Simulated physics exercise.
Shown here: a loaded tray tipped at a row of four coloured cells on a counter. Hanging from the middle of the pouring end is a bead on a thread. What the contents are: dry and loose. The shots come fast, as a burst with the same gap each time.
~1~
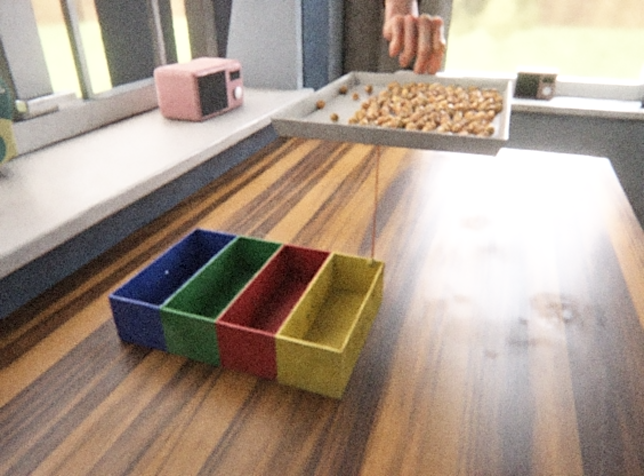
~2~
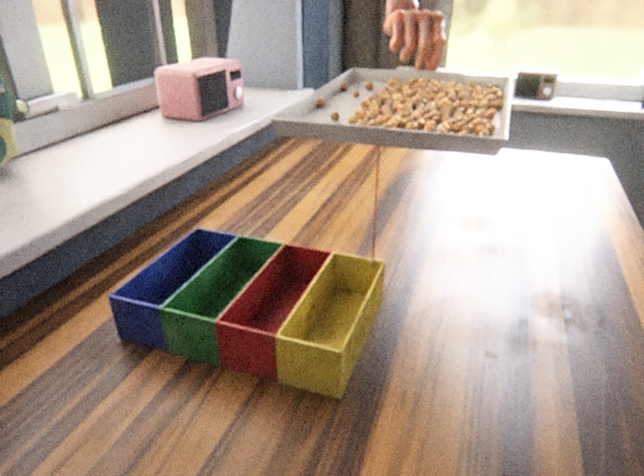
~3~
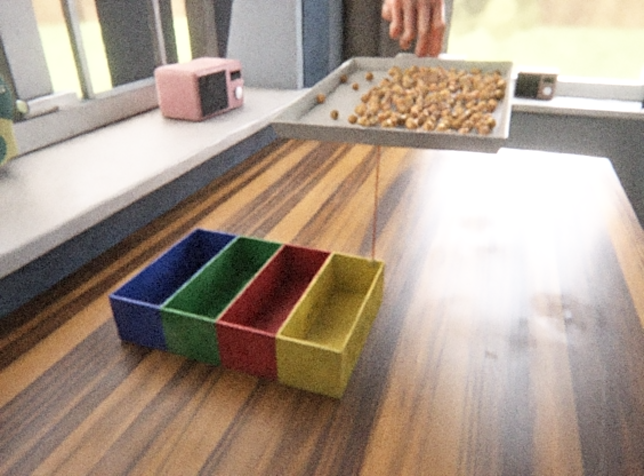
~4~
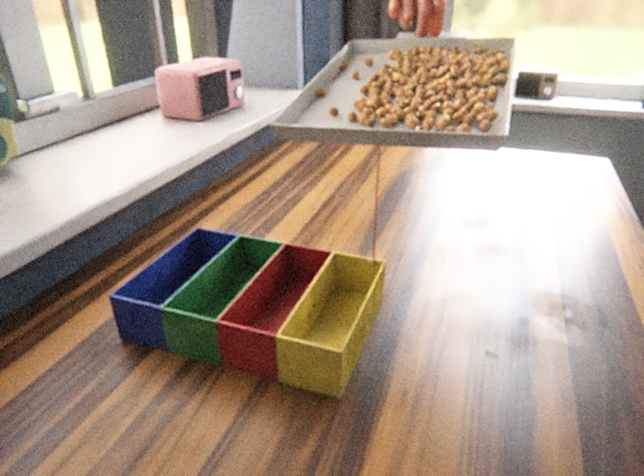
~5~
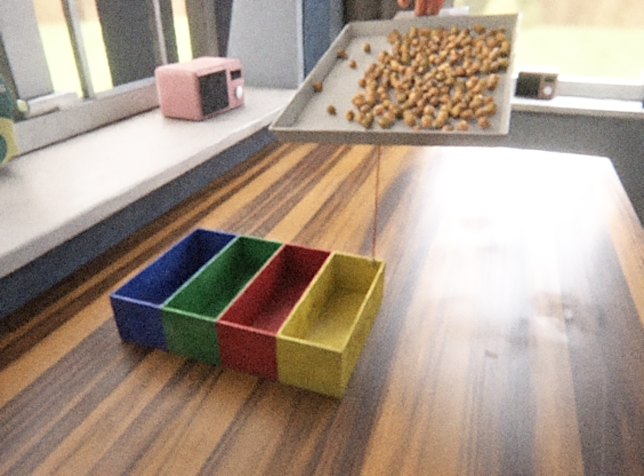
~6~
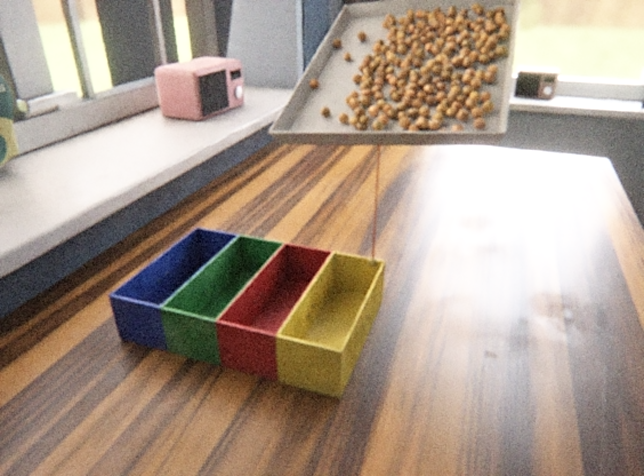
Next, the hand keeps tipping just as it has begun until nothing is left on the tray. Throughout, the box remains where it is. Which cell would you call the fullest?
I would call the red cell the fullest.
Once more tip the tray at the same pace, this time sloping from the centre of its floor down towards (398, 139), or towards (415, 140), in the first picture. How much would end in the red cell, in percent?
Lab note: Try 1 = 10 %, try 2 = 0 %.
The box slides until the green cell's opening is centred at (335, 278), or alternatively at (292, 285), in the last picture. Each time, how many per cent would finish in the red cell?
That makes 10 per cent, followed by 20 per cent.
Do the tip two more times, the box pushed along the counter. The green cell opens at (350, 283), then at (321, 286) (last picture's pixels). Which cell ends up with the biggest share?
That blue cell, then blue.
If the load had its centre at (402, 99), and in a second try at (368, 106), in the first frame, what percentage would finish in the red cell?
From the first start you get 50 in a hundred, from the second 50 in a hundred.
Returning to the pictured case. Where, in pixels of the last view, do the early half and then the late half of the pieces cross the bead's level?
(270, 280), then (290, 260).
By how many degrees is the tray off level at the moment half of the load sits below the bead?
Roughly 80 degrees of turn.
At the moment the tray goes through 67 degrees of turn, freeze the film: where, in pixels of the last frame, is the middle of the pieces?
I'd put the middle of the pieces at roughly (310, 156).
Soon, tray tipped steeply; about half on the tray; a small part in the red cell; a small part in the green cell; a stray few in the yellow cell; about a third falling or outside the box.
A while on, tray tipped past a quarter turn; a stray few on the tray; about a third in the red cell; about a quarter in the green cell; about a quarter in the yellow cell; a stray few in the blue cell; about a quarter falling or outside the box.
Towards the end, tray tipped past a quarter turn; about half in the red cell; about a quarter in the green cell; about a quarter in the yellow cell; a stray few in the blue cell; a small part falling or outside the box.
Finally, tray tipped past a quarter turn; about half in the red cell; about a quarter in the green cell; about a quarter in the yellow cell; a stray few in the blue cell; a small part outside the box.
